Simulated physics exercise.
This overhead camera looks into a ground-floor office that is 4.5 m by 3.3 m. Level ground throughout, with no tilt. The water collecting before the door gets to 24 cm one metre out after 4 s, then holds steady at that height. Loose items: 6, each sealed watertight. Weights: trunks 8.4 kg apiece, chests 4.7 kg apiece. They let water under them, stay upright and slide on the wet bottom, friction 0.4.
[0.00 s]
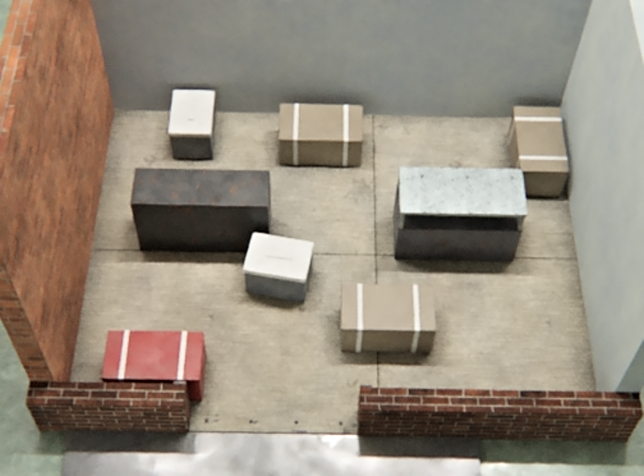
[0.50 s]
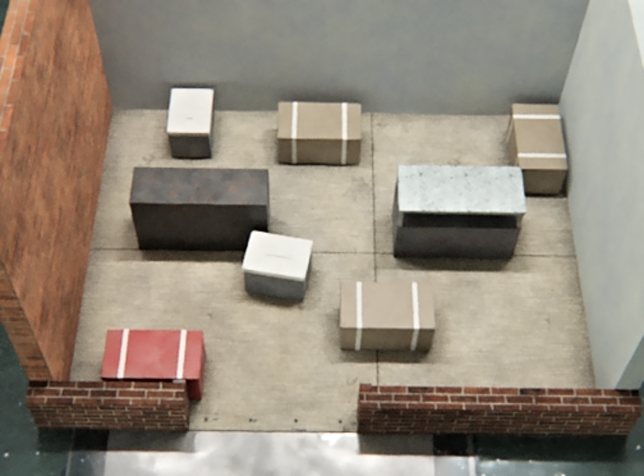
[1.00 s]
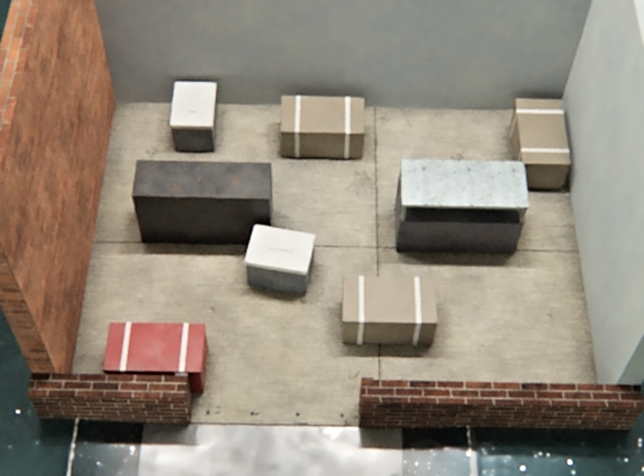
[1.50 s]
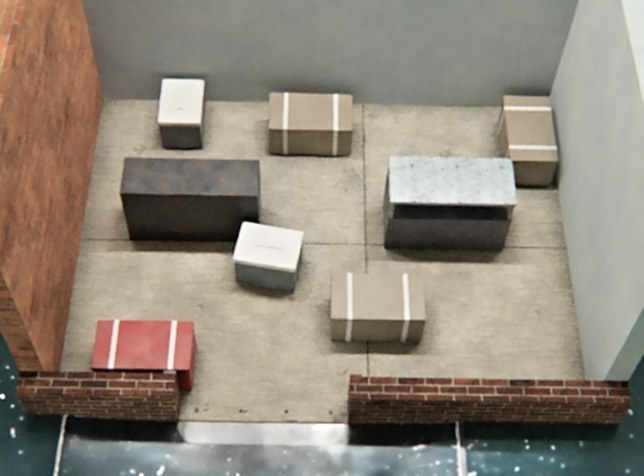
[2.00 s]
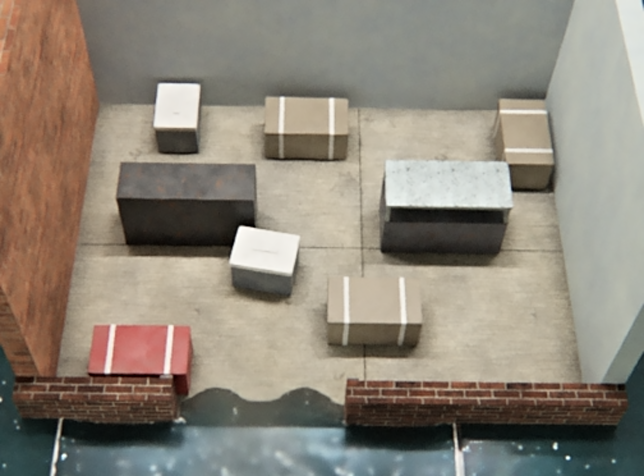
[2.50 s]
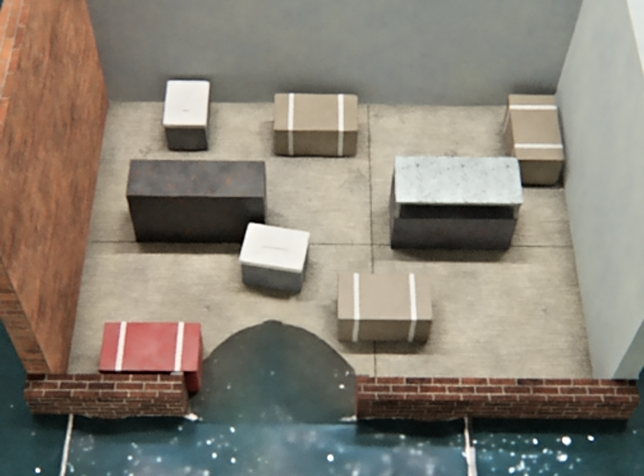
Water gathers outside a walled room, then spreads in through the doorway beside a still red trunk.
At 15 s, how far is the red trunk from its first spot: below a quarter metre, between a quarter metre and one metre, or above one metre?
It winds up a bit off.
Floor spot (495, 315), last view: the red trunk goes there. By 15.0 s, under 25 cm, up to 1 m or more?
What happens is it gets pushed a long way.
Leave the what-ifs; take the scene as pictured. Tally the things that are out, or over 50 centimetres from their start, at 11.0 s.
Tally: 4.
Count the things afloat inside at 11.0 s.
At that moment 6.
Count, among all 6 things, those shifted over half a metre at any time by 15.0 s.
That comes to 6.
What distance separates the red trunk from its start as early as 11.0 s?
Around 40 centimetres.
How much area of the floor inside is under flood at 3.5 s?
About 3.0 m2 is covered.
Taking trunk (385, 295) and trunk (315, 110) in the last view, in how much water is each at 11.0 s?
Some 13 cm at the first, some 11 cm at the second.
After 3.5 s the red trunk is near (150, 346), 0.0 m from its start, aground; 0 afloat.
After 6.8 s the red trunk is near (152, 330), 0.1 m from its start, afloat; 4 afloat.
After 11.0 s the red trunk is near (161, 301), 0.4 m from its start, afloat; 6 afloat.
After 15.0 s the red trunk is near (169, 281), 0.6 m from its start, afloat; 6 afloat.
